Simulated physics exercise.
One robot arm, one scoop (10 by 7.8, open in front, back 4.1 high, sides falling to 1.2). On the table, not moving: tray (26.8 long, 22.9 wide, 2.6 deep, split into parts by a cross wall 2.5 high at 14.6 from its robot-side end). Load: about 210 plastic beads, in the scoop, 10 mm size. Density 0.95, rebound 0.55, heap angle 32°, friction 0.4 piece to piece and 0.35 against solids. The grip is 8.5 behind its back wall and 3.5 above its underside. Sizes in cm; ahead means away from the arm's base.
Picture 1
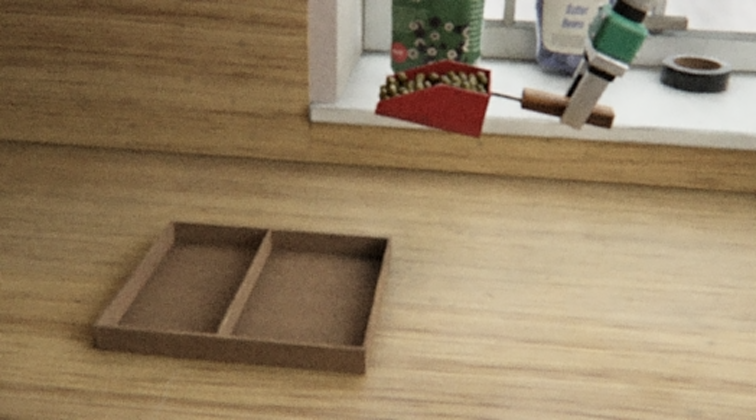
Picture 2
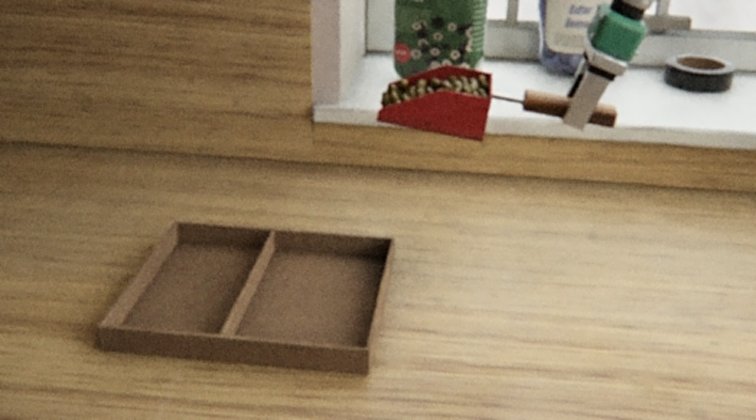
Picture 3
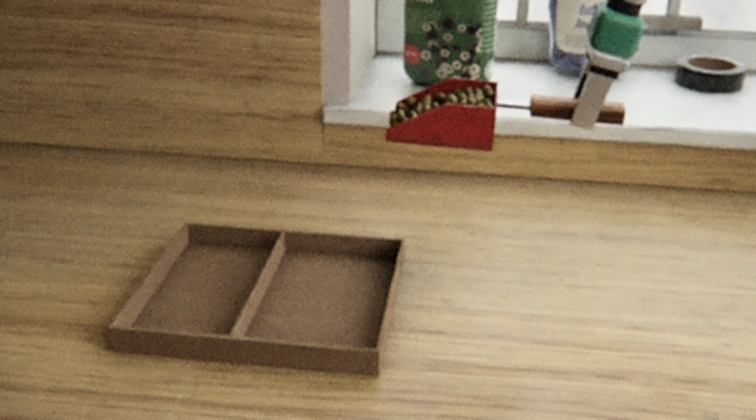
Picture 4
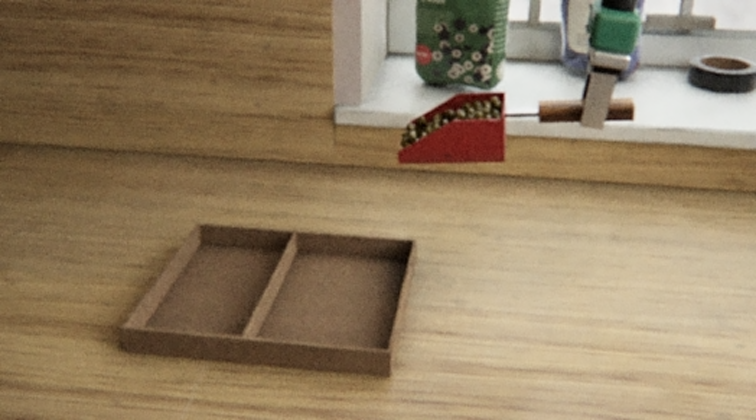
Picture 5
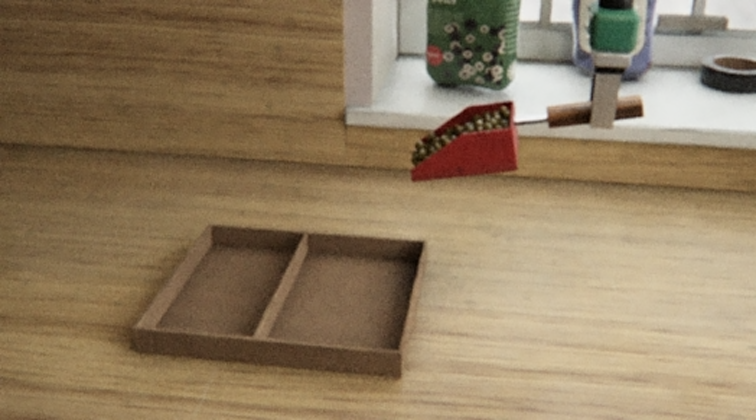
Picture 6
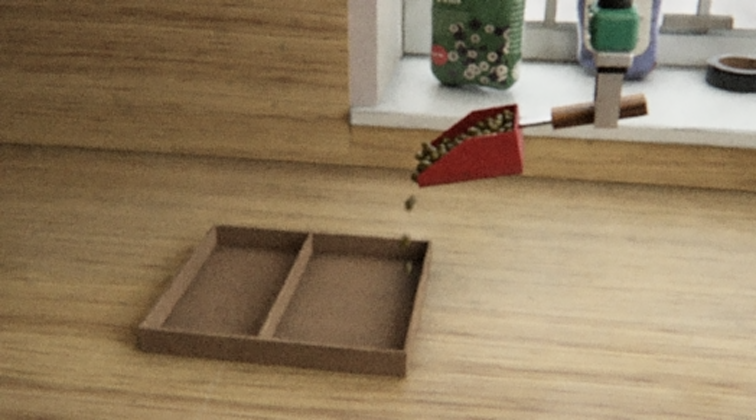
To begin with, a robot arm holds a red scoop heaped with small greenish-brown beads, tilted slightly back, beside a windowsill above a divided brown tray on a wooden table. The scoop gradually levels and then tilts forward, open end downward, and finally a few beads drop from its lip toward the tray.
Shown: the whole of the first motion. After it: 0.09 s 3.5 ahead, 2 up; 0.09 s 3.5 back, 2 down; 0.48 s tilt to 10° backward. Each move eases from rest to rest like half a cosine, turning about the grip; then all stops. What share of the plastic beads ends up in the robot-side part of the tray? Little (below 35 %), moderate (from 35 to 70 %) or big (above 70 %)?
Share in the robot-side part of the tray: Big (above 70 %).
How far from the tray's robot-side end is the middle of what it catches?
About 11 cm.
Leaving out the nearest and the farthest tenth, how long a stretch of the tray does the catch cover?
About 12 cm.
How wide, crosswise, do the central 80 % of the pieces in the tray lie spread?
Roughly 18 cm.
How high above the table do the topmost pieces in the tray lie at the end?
Some 2.5 cm.
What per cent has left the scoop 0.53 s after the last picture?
Some 100 per cent.
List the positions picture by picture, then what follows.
In the first picture, scoop floor at (440, 110), tilted 10° backward; upper third of the load around (451, 88), from x 385 to 485, top at y 75; 210 on the scoop.
In the second picture, scoop floor at (442, 115), tilted 8° backward; upper third of the load around (456, 93), from x 385 to 485, top at y 80.
In the third picture, scoop floor at (451, 128), tilted 2° backward; upper third of the load around (470, 106), from x 395 to 490, top at y 90.
In the fourth picture, scoop floor at (463, 143), tilted 5° forward; upper third of the load around (480, 119), from x 405 to 500, top at y 100.
In the fifth picture, scoop floor at (476, 156), tilted 11° forward; upper third of the load around (491, 130), from x 415 to 510, top at y 110.
In the sixth picture, scoop floor at (481, 159), tilted 13° forward; upper third of the load around (501, 136), from x 400 to 515, top at y 115; 202 on the scoop, 1 in the robot-side part, 7 in flight or on a rim.
Then, 0.26 s later, tilted 11° forward, highest piece 10 above the table; 134 in the robot-side part, 7 in the far-side part, 69 in flight or on a rim.
Then, 0.53 s later, tilted 6° backward, highest piece 3 above the table; 185 in the robot-side part, 19 in the far-side part, 6 on the table or floor.
Then, 0.86 s later, tilted 10° backward, highest piece 2 above the table; 185 in the robot-side part, 19 in the far-side part, 6 on the table or floor.
Then, 1.91 s later, tilted 10° backward, highest piece 2 above the table; 185 in the robot-side part, 19 in the far-side part, 6 on the table or floor.
At rest, 185 in the robot-side part, 19 in the far-side part, 6 on the table or floor. That is 88 % in the robot-side part of the tray.
